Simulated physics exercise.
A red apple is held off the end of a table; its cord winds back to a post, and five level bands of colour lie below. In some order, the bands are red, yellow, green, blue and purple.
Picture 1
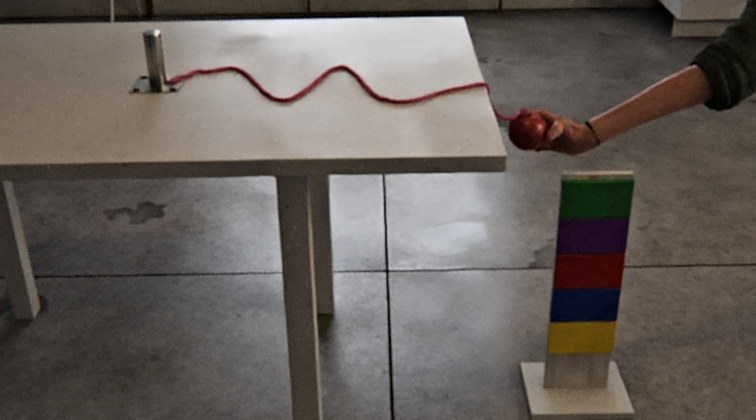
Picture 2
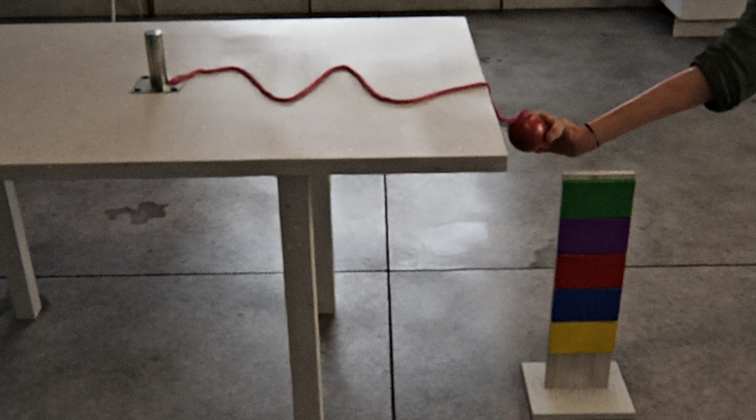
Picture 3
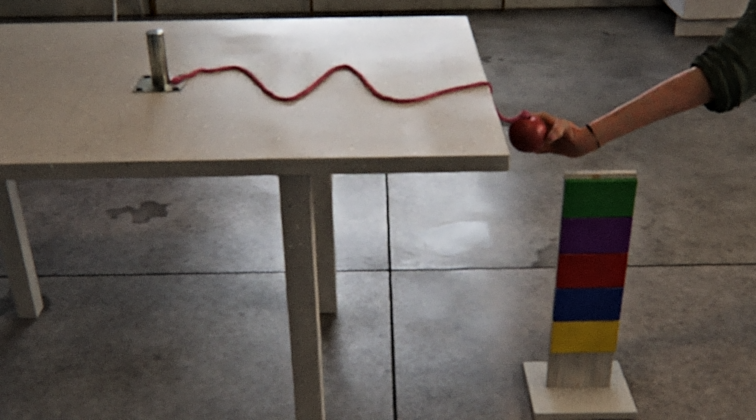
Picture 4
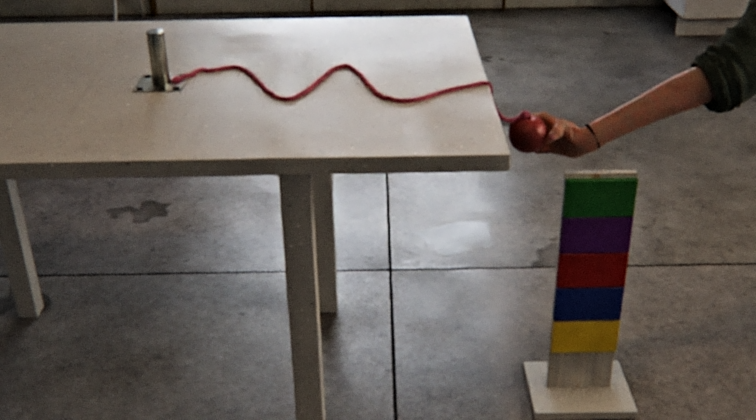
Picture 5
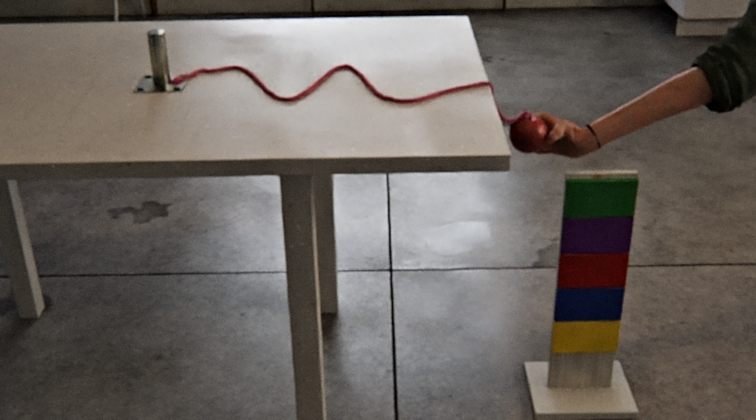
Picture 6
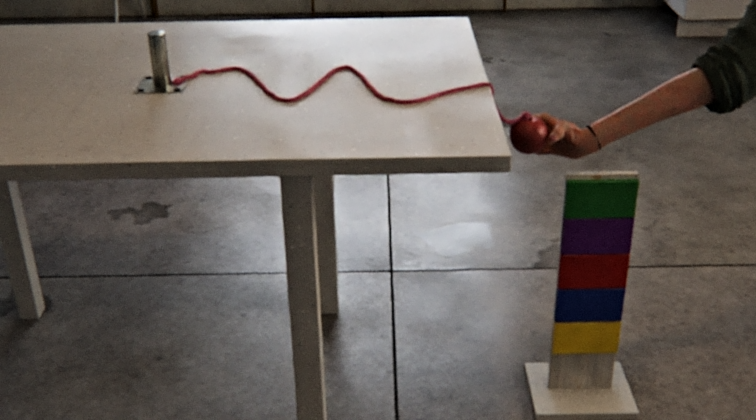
At first, a hand reaching in from the right holds a round red object just off the end of a pale table, its red cord winding back to a metal post. Beside the table stands an upright board with green, purple, red, blue and yellow bands, and everything stays practically still throughout.
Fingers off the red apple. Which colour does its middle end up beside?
Yellow.
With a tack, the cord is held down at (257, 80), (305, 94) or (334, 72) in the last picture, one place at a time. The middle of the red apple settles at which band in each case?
Results, in sequence: Blue / red / purple.
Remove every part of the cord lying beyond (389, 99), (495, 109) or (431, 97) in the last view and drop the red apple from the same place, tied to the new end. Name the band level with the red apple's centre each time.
Green; blue; purple.
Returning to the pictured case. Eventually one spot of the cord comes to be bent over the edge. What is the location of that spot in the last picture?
That spot is roughly at (352, 69).
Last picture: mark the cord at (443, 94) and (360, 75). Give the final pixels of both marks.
Around (480, 232); the other one around (489, 108).
A little later, apple near (445, 339); level with yellow.
Next, apple near (494, 339); level with yellow.
When it is over, apple near (470, 341); level with yellow. The yellow one.
